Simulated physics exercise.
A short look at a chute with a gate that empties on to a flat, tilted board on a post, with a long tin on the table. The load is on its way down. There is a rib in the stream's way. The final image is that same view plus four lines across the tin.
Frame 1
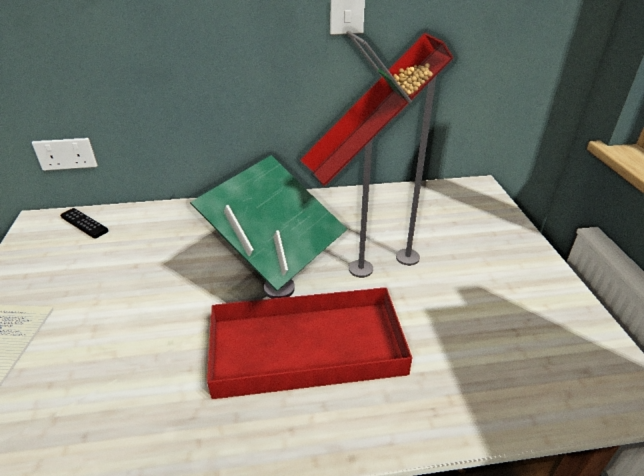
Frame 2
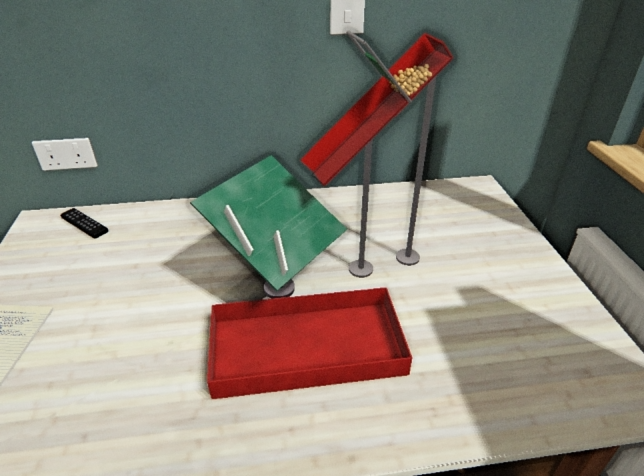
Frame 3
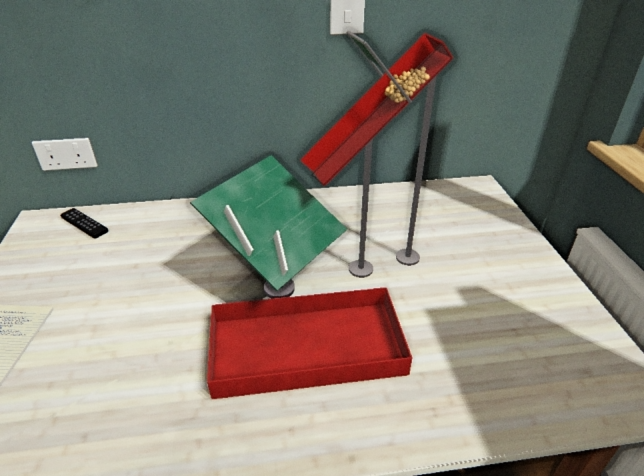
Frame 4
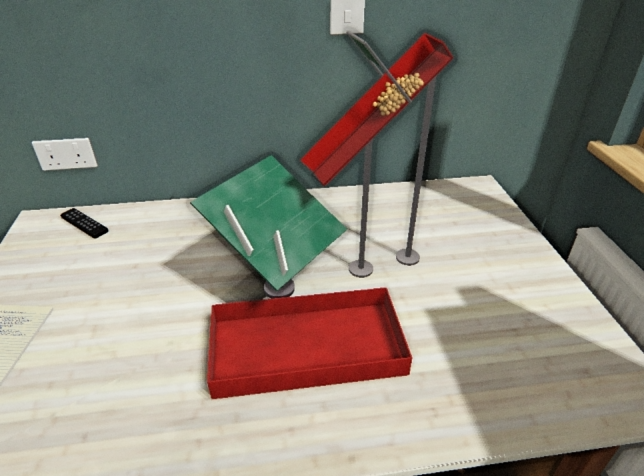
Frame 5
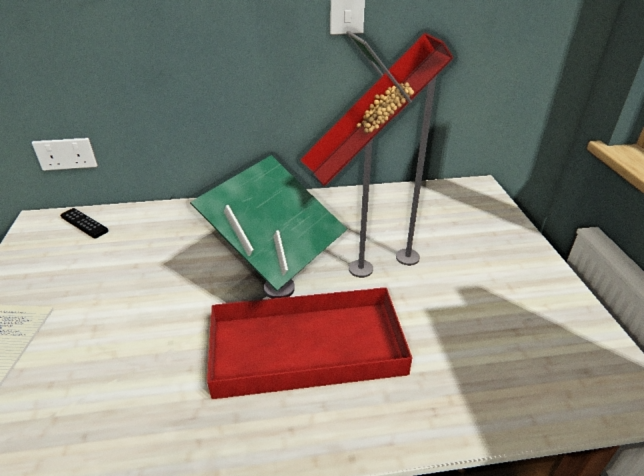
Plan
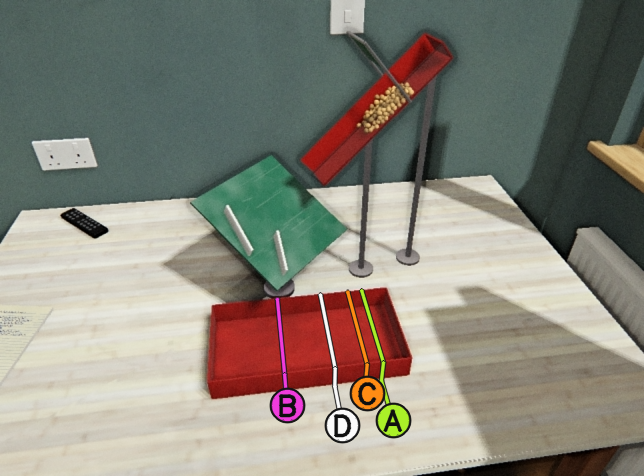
In the video, a pile of small, tan chickpeas rests high in a tilted red chute above a green board and an empty red tray, then begins sliding down the chute toward the left, spreading out as it moves.
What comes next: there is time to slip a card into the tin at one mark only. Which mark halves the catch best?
Best: D.
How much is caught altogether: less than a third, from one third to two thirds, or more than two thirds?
More than two thirds.
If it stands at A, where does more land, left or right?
The left side.
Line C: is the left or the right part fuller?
Left.
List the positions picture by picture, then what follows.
The first picture shows load behind the gate at (407, 78), dried chickpeas; lip of the chute at (318, 179), sloping fairly steeply.
The second picture shows middle of the board at (274, 216), tilted fairly steeply; middle of its low edge at (315, 257); of its high edge at (234, 177).
The third picture shows front corners of the tin at (208, 382) and (412, 358), empty; front of the load at (387, 93).
The fourth picture shows middle of the load at (397, 95); its front at (383, 114), about a quarter of the way to the lip; rib from (227, 205) to (252, 250); rib from (278, 231) to (287, 270).
The fifth picture shows middle of the load at (385, 106); its front at (359, 125), about half of the way to the lip.
On the marked copy, line A crosses the front rim at (383, 361); line B crosses the front rim at (284, 373); line C crosses the front rim at (366, 363); line D crosses the front rim at (335, 367).
For line A, of what is caught, nearly all on the left of the divider, a stray few on the right.
For line B, of what is caught, a stray few on the left of the divider, nearly all on the right.
For line C, of what is caught, nearly all on the left of the divider, a small part on the right.
For line D, of what is caught, about half on the left of the divider, about half on the right.
